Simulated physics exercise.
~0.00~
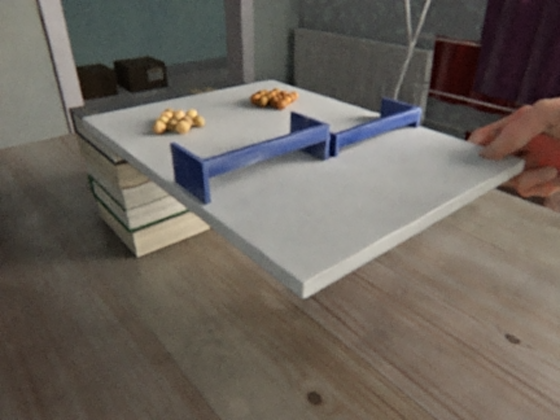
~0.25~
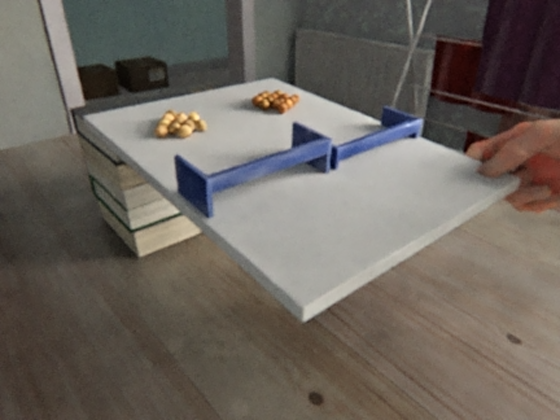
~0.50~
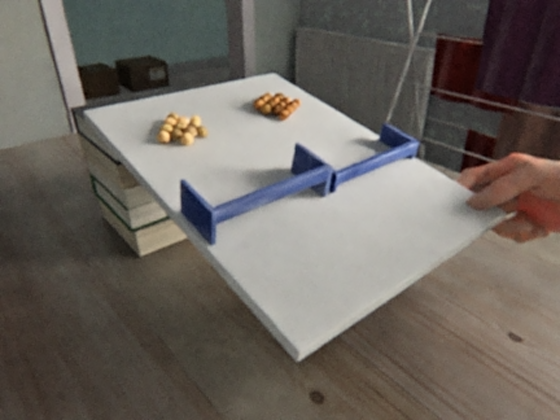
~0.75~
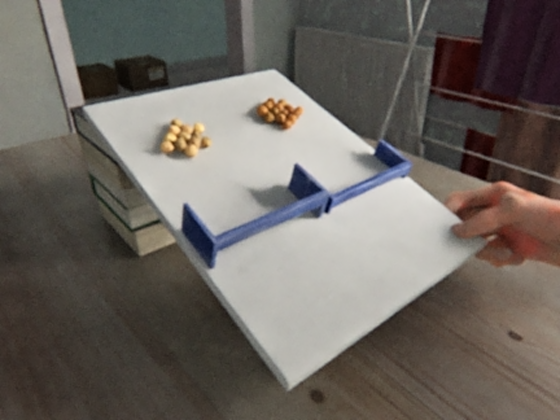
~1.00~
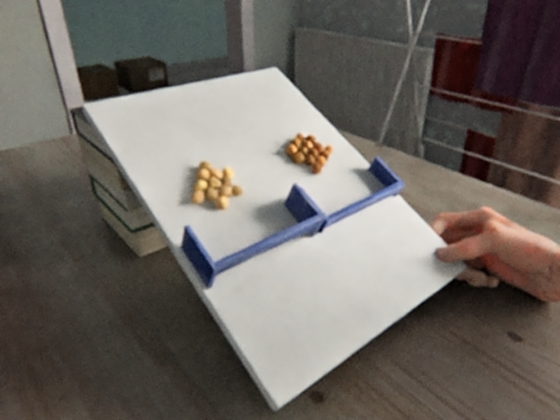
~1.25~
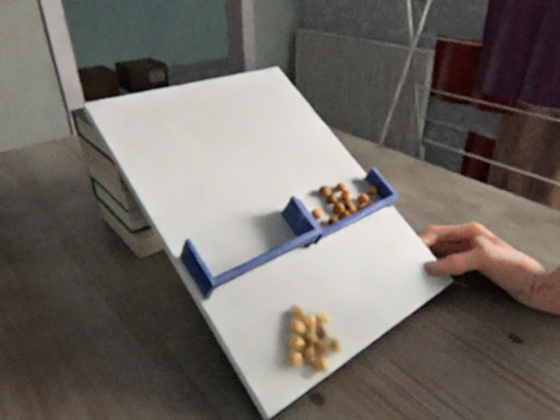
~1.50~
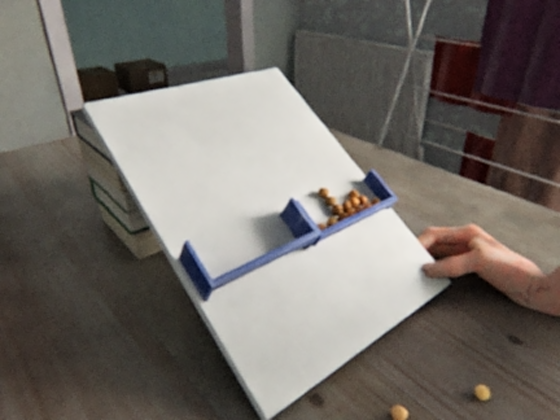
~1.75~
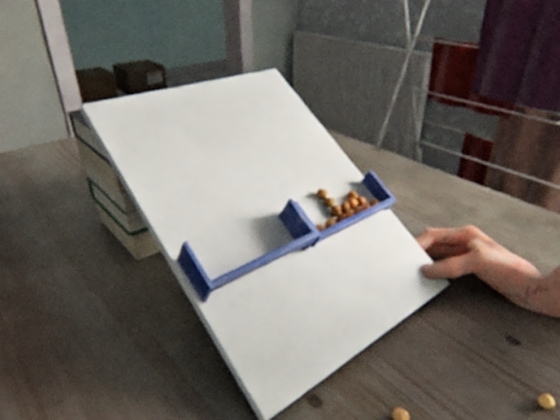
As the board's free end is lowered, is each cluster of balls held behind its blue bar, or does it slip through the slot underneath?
The two differ, as the farther orange-brown cluster cannot fit through and stays behind its bar. The nearer pale yellow cluster gets through its slot and goes on down the board.
